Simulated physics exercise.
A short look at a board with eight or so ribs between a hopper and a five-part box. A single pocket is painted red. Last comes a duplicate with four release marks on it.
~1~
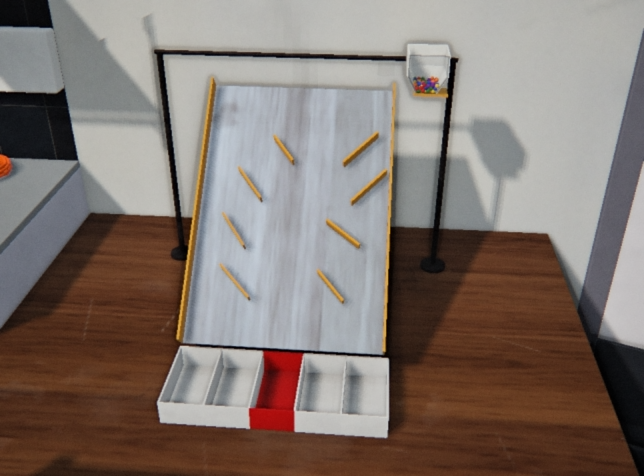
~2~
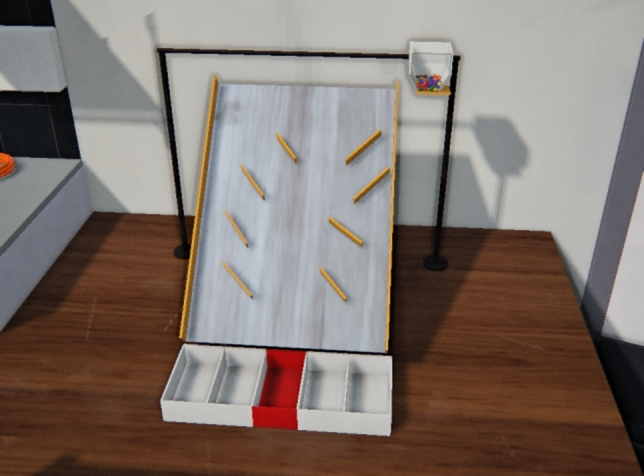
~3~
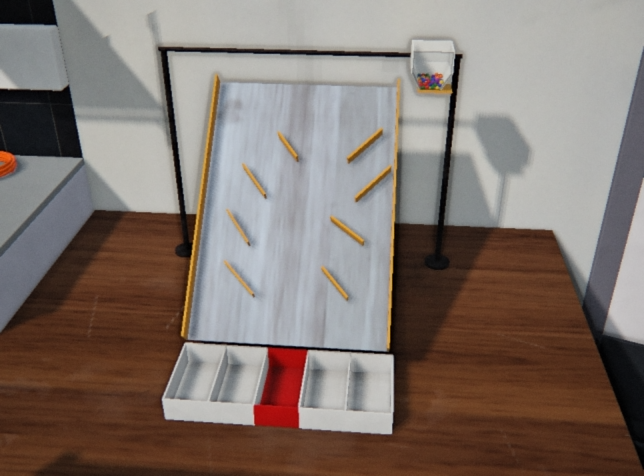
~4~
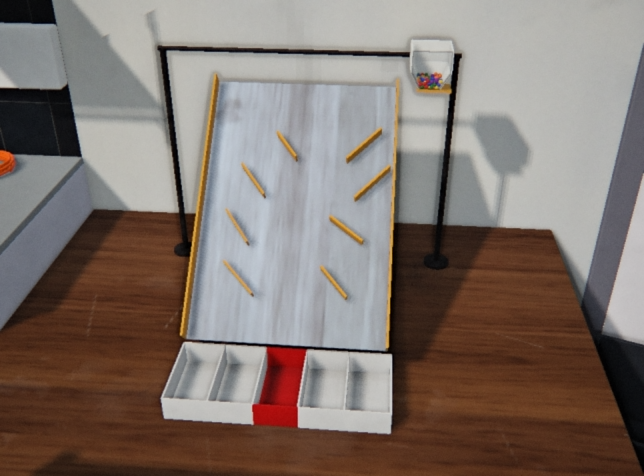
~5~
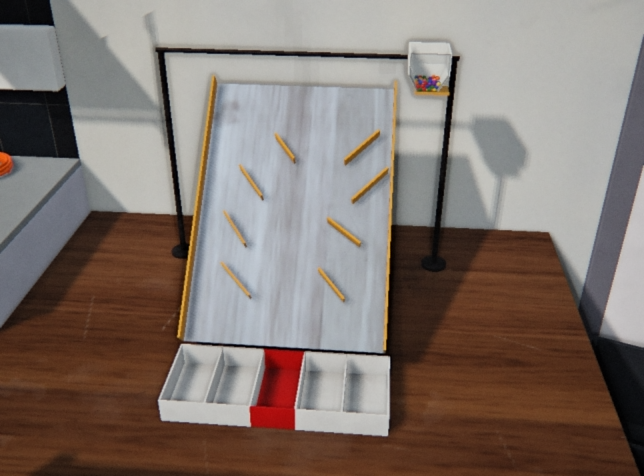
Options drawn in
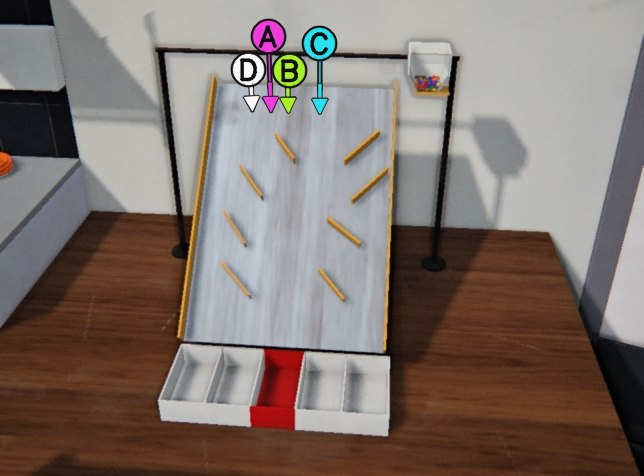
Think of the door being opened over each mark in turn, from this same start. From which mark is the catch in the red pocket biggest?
C is best.
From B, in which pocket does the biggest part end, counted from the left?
The fifth from the left.
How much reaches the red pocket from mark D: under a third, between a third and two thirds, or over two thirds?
Under a third.
On the marked copy, mark A meets the board at (270, 106); mark B meets the board at (288, 107); mark C meets the board at (319, 108); mark D meets the board at (252, 105).
If A is chosen, about a quarter in the red pocket, about two thirds in other pockets, a small part outside the box.
If B is chosen, a small part in the red pocket, most in other pockets, a small part outside the box.
If C is chosen, about half in the red pocket, about half in other pockets, a stray few outside the box.
If D is chosen, a small part in the red pocket, most in other pockets, a small part outside the box.
